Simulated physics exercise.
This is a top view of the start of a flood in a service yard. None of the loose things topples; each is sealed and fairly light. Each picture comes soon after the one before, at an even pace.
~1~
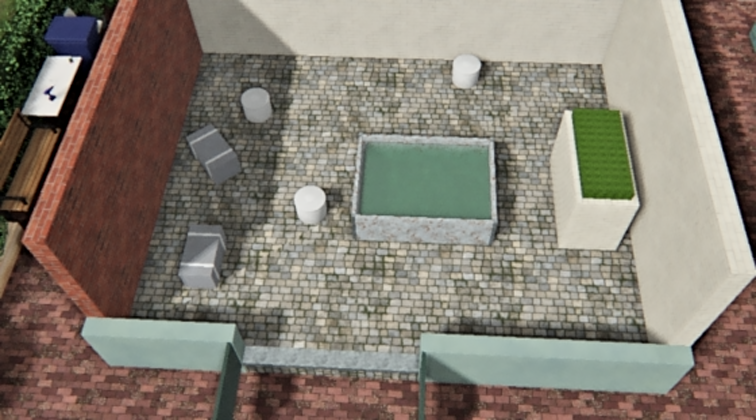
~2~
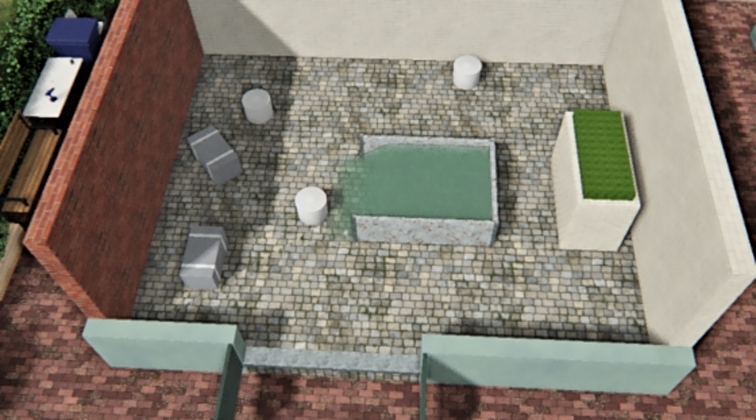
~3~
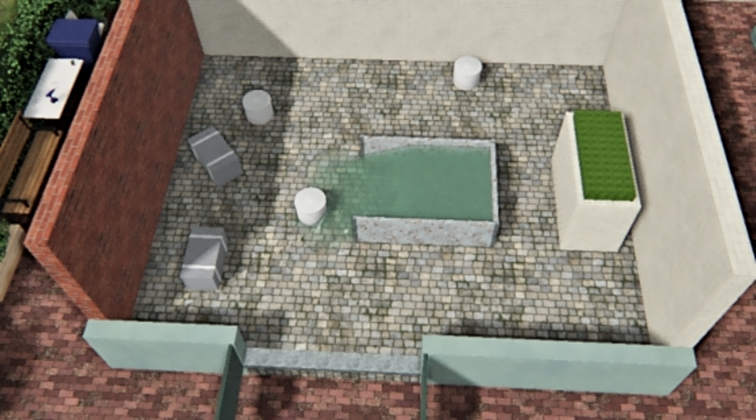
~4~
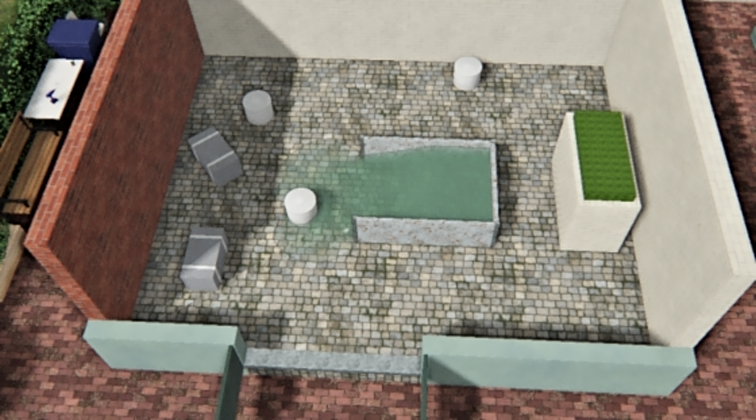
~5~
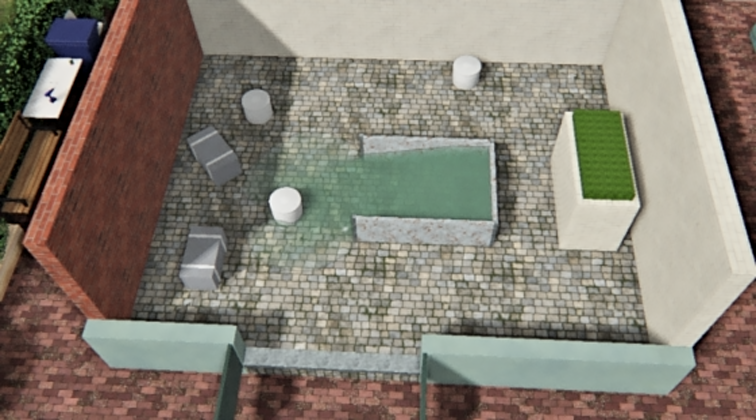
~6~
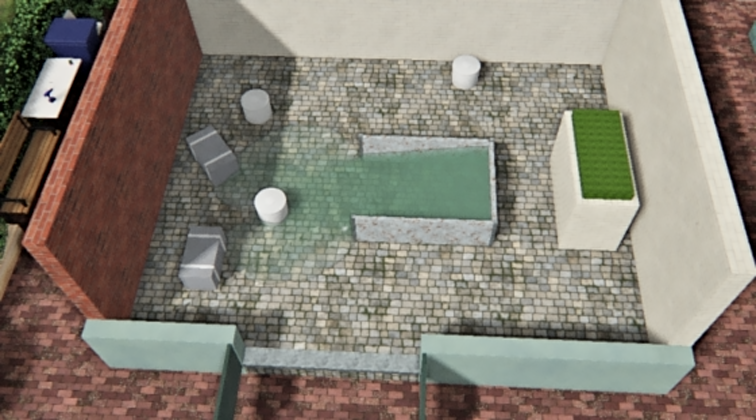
In this clip, seen from above, the left side of a stone-edged pool in a walled, paved yard disappears and green water spreads leftward over the paving; then a nearby white cylinder slides left while the other objects stay put.
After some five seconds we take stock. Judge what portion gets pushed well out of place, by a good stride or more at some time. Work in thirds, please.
Middle band.
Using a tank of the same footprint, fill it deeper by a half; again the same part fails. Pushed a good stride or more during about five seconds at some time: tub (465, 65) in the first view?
Outcome: Stayed within that.
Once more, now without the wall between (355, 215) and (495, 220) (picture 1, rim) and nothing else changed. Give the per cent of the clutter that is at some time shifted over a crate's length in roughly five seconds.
My figure is about 0 %.
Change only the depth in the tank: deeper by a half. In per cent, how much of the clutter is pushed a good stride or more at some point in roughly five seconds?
Some 80 per cent.
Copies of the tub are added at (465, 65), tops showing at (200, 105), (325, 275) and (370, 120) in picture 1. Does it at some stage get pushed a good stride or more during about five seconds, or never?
The first travels far, the second sits tight, the third sits tight.
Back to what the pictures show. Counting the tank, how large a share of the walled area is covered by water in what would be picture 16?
Roughly 40 in a hundred.
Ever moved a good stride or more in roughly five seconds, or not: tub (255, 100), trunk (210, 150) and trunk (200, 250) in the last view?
Object by object as listed: Falls short, travels that far and travels that far.
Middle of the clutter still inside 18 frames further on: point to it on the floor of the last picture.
What remains is centred near (262, 176).
A moment on, 1 of 5 are well off their spots; 0 afloat.
Next, 2 of 5 are well off their spots; 3 afloat.
Later, 2 of 5 are well off their spots; 3 afloat.
In the end, 3 of 5 are well off their spots, and 3 have been at some point; 3 afloat.
